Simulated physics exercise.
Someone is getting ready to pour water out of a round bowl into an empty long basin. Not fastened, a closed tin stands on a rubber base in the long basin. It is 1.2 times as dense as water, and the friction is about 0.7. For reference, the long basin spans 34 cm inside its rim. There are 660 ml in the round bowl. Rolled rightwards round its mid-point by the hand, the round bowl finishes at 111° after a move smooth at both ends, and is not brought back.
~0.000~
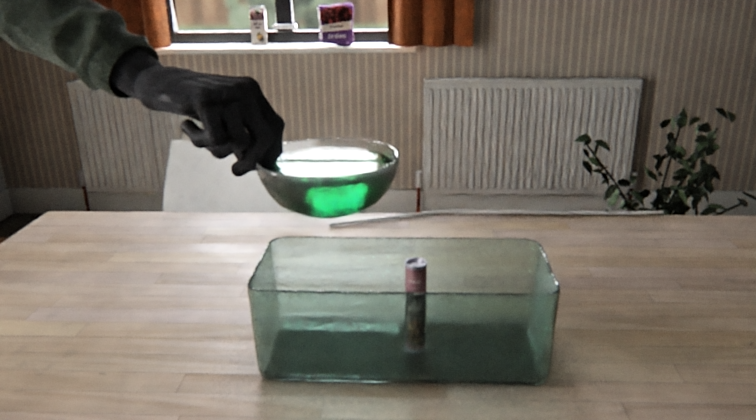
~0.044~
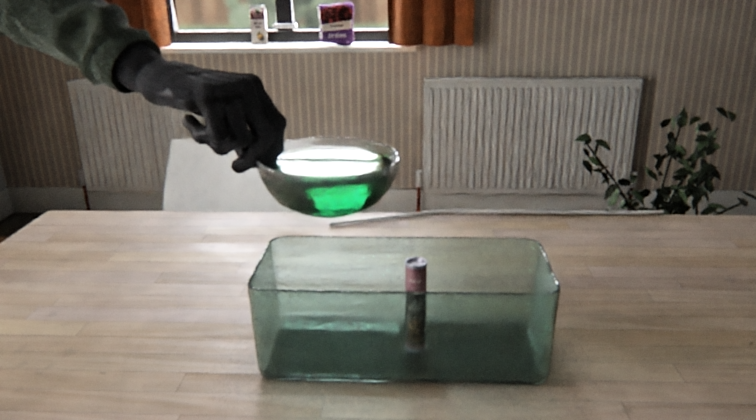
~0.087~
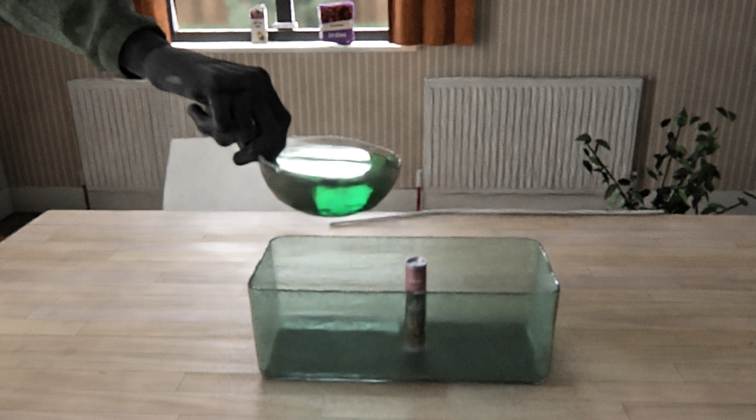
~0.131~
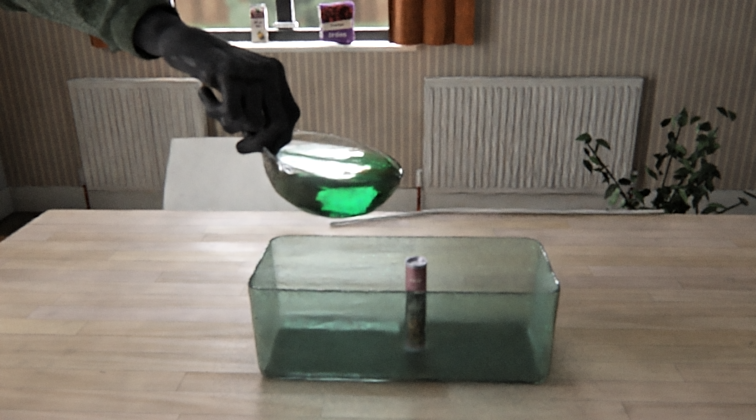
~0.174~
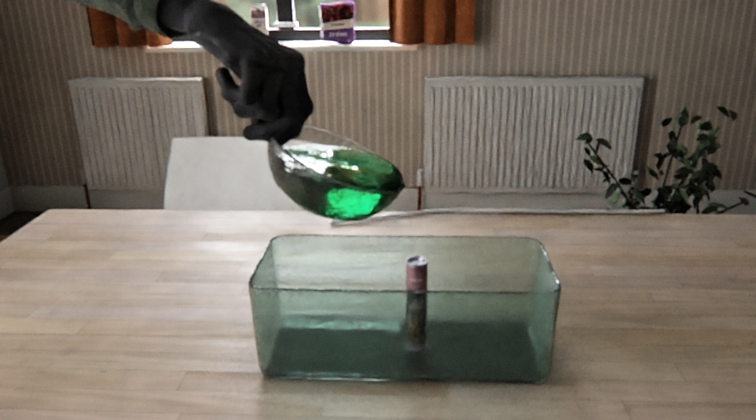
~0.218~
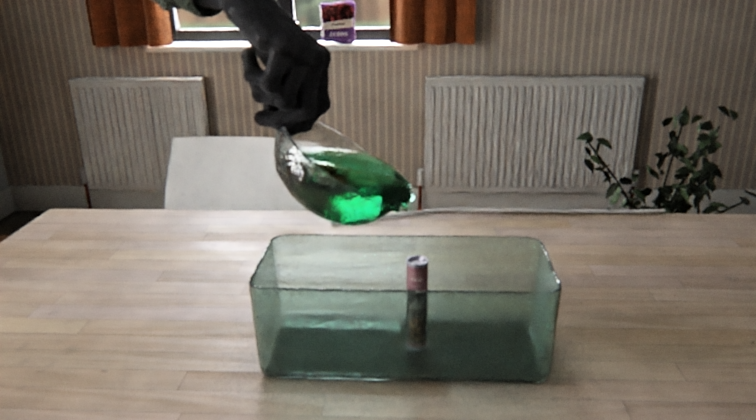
A dark-gloved hand held a clear round bowl of green liquid above a glass basin with a small tin standing inside, then steadily tilted the bowl rightwards until the liquid reached its lowered edge.
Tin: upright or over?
Most probably it will stay balanced.
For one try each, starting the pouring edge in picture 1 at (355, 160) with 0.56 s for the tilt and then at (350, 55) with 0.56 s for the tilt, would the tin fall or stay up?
First it tips over; then it tips over.
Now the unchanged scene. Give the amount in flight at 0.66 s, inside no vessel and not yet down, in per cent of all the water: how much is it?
Estimated airborne part: Roughly 3 per cent.
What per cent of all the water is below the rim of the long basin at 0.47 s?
Roughly 90 percent of it.
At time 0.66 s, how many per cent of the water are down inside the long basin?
It works out near 96 per cent.
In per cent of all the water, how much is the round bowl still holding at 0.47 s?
I'd put it near 2 percent.
By 0.47 s the tilt is 104° and 2 per cent is still to pour; the tin stands where it began.
By 0.66 s the tilt is 111° and 0 per cent is still to pour; the tin stands where it began.
By 0.85 s the tilt is 111° and 0 per cent is still to pour; the tin stands where it began.
By 1.06 s the tilt is 111° and 0 per cent is still to pour; the tin stands where it began.
At rest the tin stands where it began.
